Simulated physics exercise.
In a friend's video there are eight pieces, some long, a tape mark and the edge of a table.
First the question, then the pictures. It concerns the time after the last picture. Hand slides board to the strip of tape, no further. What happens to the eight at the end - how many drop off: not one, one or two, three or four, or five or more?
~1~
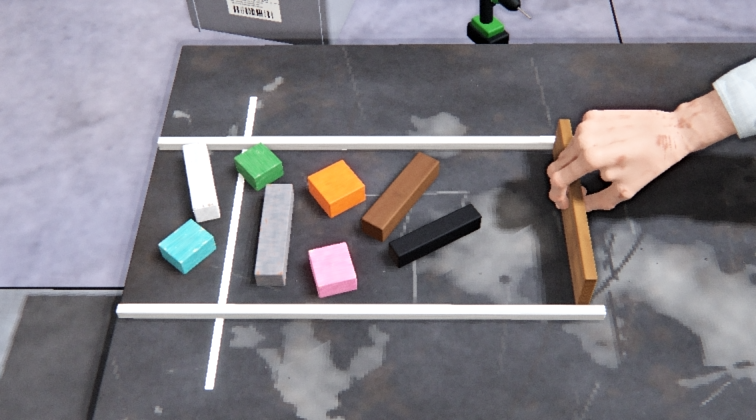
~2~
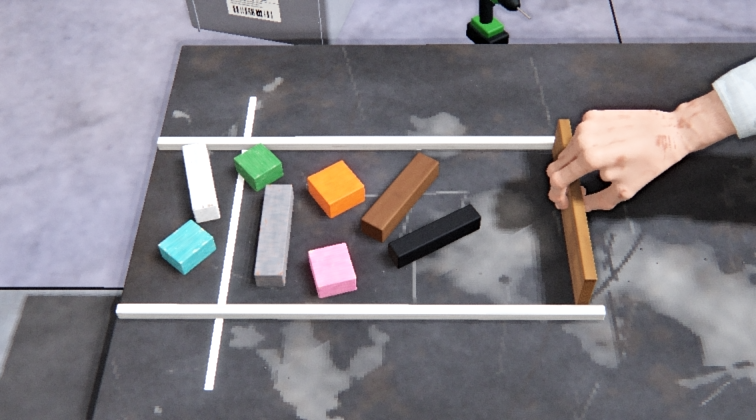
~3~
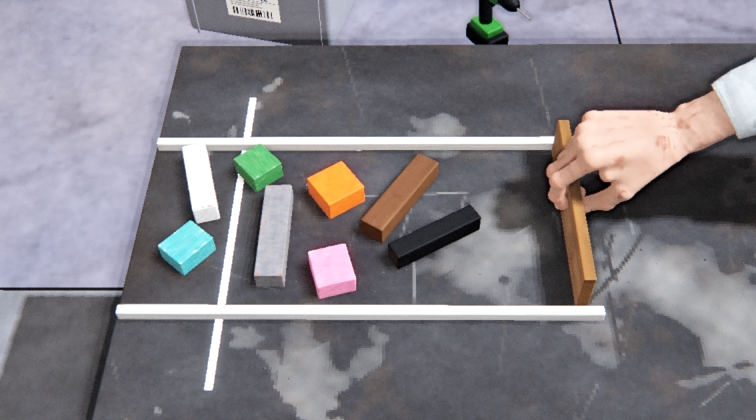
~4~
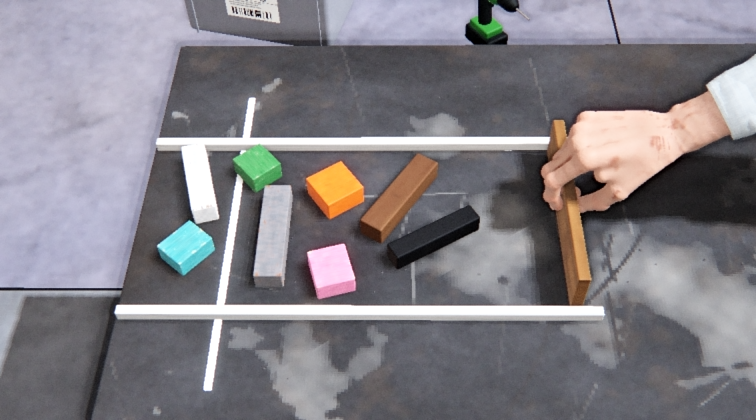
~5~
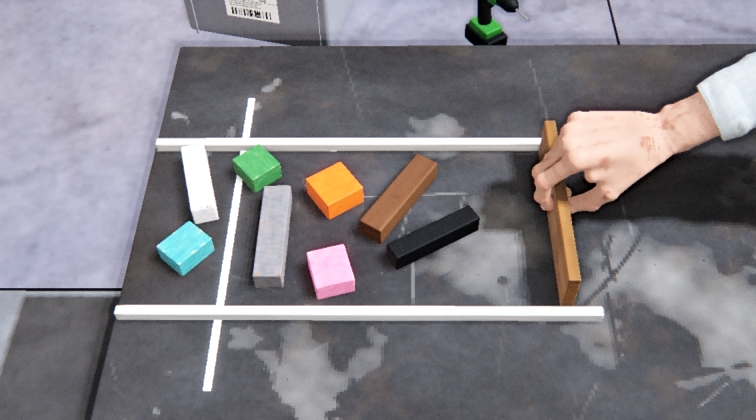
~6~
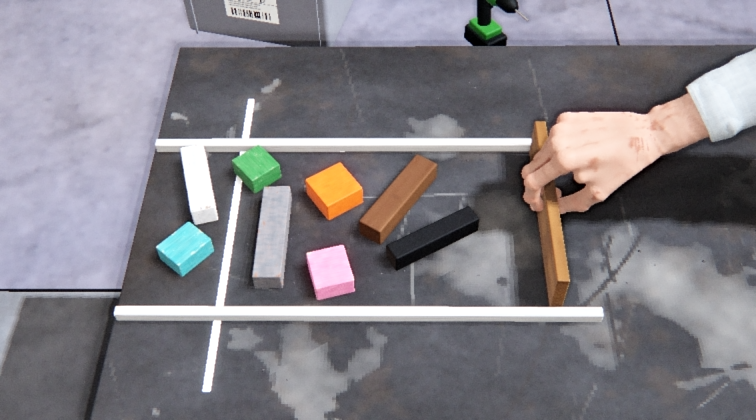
Expect a tiny handful, one or two, to go down.
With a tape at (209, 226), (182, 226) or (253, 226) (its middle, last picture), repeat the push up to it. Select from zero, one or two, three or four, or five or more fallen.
Falls: 3 or 4; five or over; zero.
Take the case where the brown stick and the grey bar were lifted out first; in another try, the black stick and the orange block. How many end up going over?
Counts - first: 0, second: 0.
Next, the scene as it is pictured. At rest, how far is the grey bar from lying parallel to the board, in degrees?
It is near 15° out of line.
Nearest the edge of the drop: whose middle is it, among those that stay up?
Green block.
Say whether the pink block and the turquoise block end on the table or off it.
The pink block keeps its place, and the turquoise block is gone.
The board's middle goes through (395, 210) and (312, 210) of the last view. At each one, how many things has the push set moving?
Tally: First 4; then 6.
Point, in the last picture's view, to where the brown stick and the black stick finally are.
Roughly at (206, 203) and at (215, 256), in that order.
Soon after, none off yet; turquoise block at rest near (185, 249); white bar at rest near (199, 183); green block at rest near (257, 169).
Then, none off yet; turquoise block moved a little near (162, 250); white bar moved a little near (173, 186); green block moved well along near (199, 161).
At rest, the number that fall off is one or two; fallen, white bar and turquoise block.
